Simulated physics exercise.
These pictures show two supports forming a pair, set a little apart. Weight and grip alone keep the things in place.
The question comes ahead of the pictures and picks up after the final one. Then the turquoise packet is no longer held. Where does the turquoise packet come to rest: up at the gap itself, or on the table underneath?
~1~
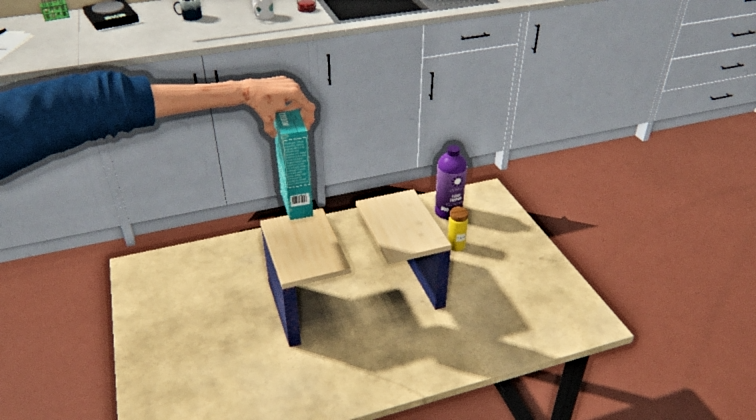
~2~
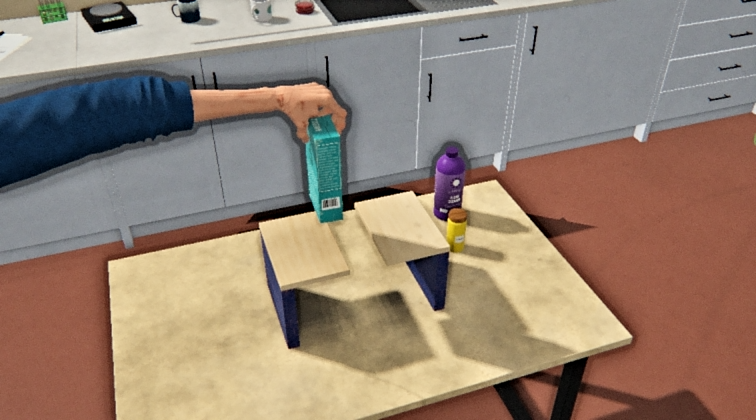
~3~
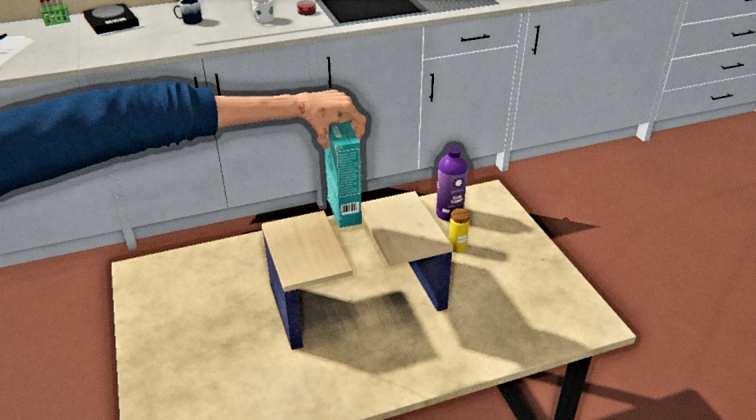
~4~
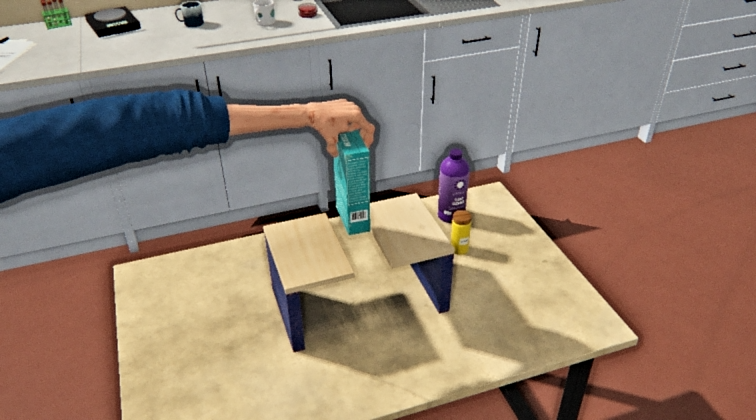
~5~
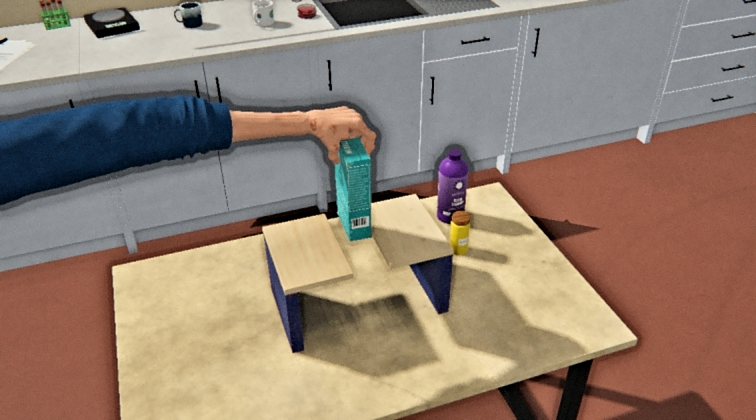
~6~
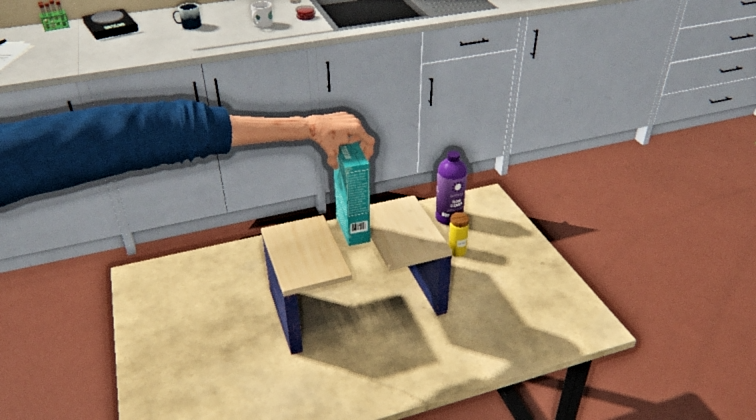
The turquoise packet comes to rest on the table underneath.
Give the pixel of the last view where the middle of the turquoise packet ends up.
It winds up at roughly (355, 270).
Then, 0.20 s past the last view, turquoise packet displaced a little near (352, 209).
Then, 0.30 s past the last view, turquoise packet displaced well along near (354, 257).
Then, 0.50 s past the last view, turquoise packet displaced well along near (354, 266).
Finally, moved from the start, turquoise packet; the other 2 still in place. Final places as the last picture's camera would see them, turquoise packet near (355, 270). The packet goes down the gap.
